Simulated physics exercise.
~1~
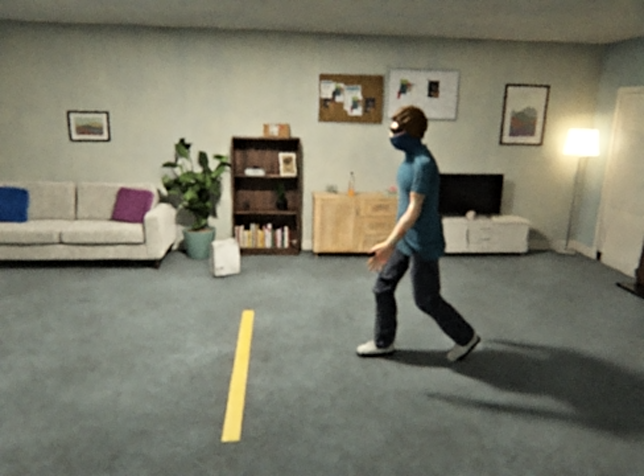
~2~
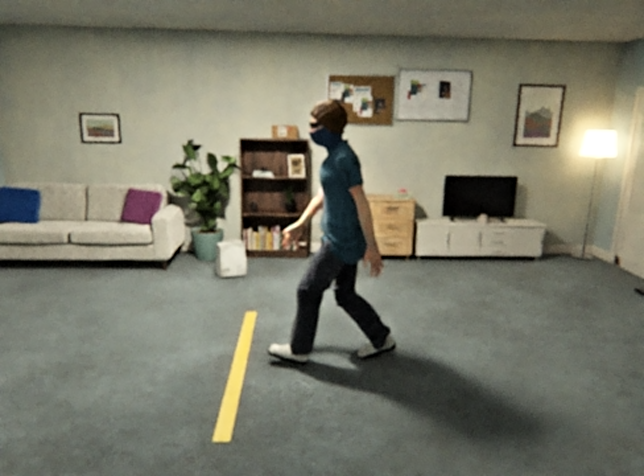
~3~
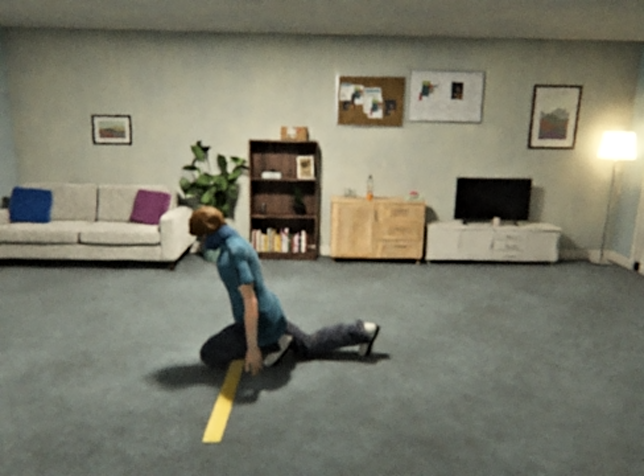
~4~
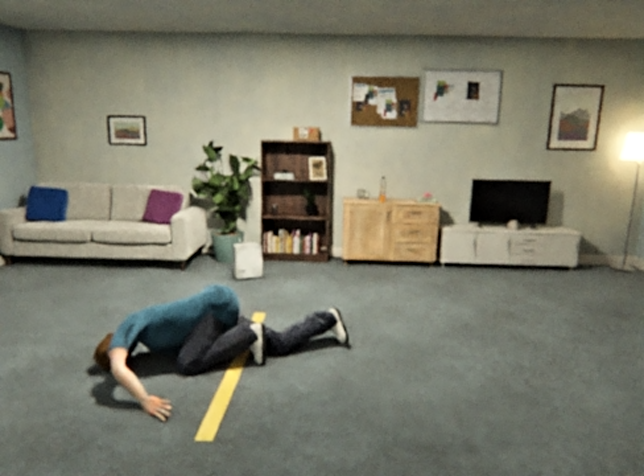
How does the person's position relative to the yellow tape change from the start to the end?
At the start the person is upright, walking to the right of the yellow tape. By the end they are down on the floor across it, with head and chest to its left and lower legs trailing to the right.
